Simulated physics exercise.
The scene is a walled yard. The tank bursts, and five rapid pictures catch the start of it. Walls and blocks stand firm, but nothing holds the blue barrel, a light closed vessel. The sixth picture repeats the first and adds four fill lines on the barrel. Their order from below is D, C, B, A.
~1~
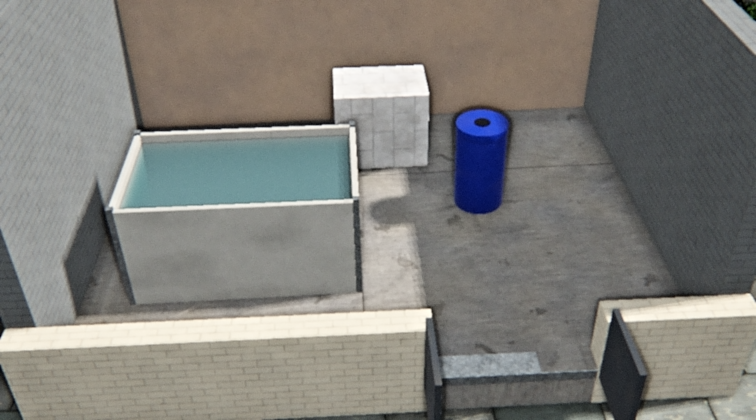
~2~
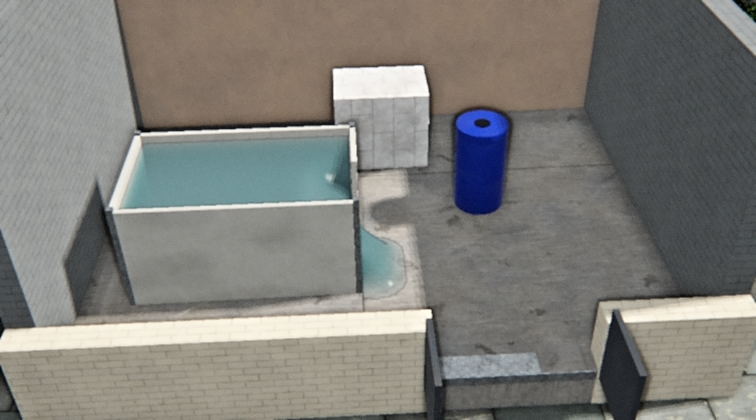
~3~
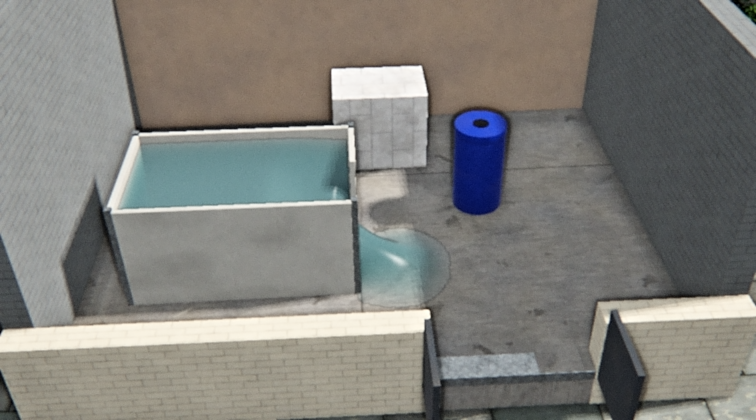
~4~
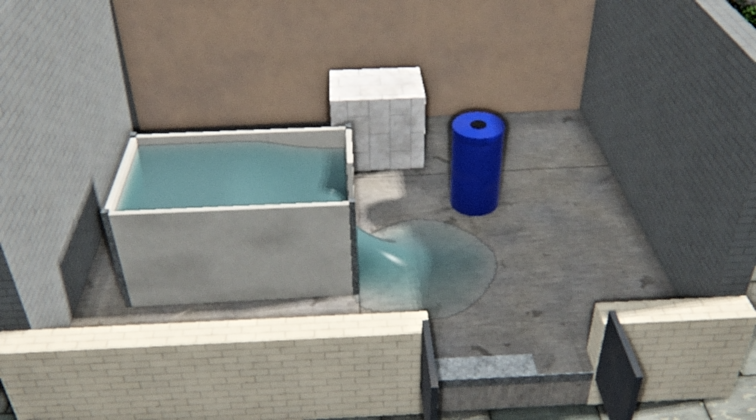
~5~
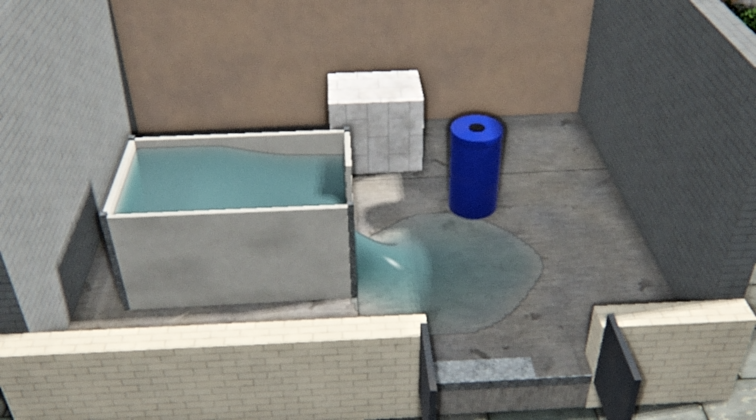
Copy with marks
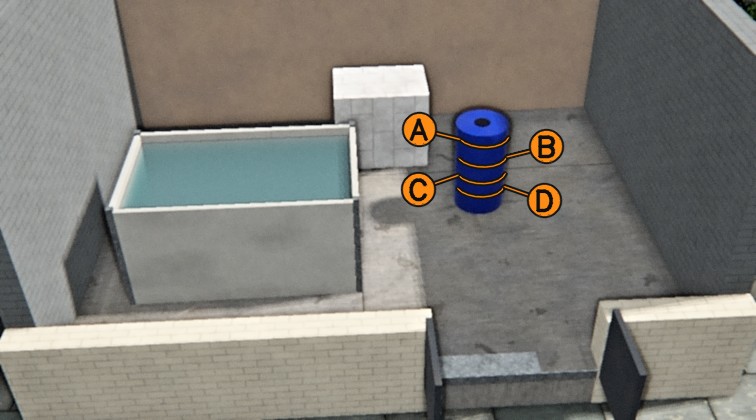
A walled yard holds a water tank, which leaks a widening puddle across the ground.
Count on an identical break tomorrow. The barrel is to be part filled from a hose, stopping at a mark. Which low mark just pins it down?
Line D.
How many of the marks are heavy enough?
All of them.
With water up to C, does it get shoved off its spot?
No, not at all.
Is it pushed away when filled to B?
No.
In orange, A at (487, 147); B at (485, 167); C at (484, 183); D at (483, 196); from the bottom up D, C, B, A.
For line A, it does not move.
For line B, it does not move.
For line C, it does not move.
For line D, it does not move.
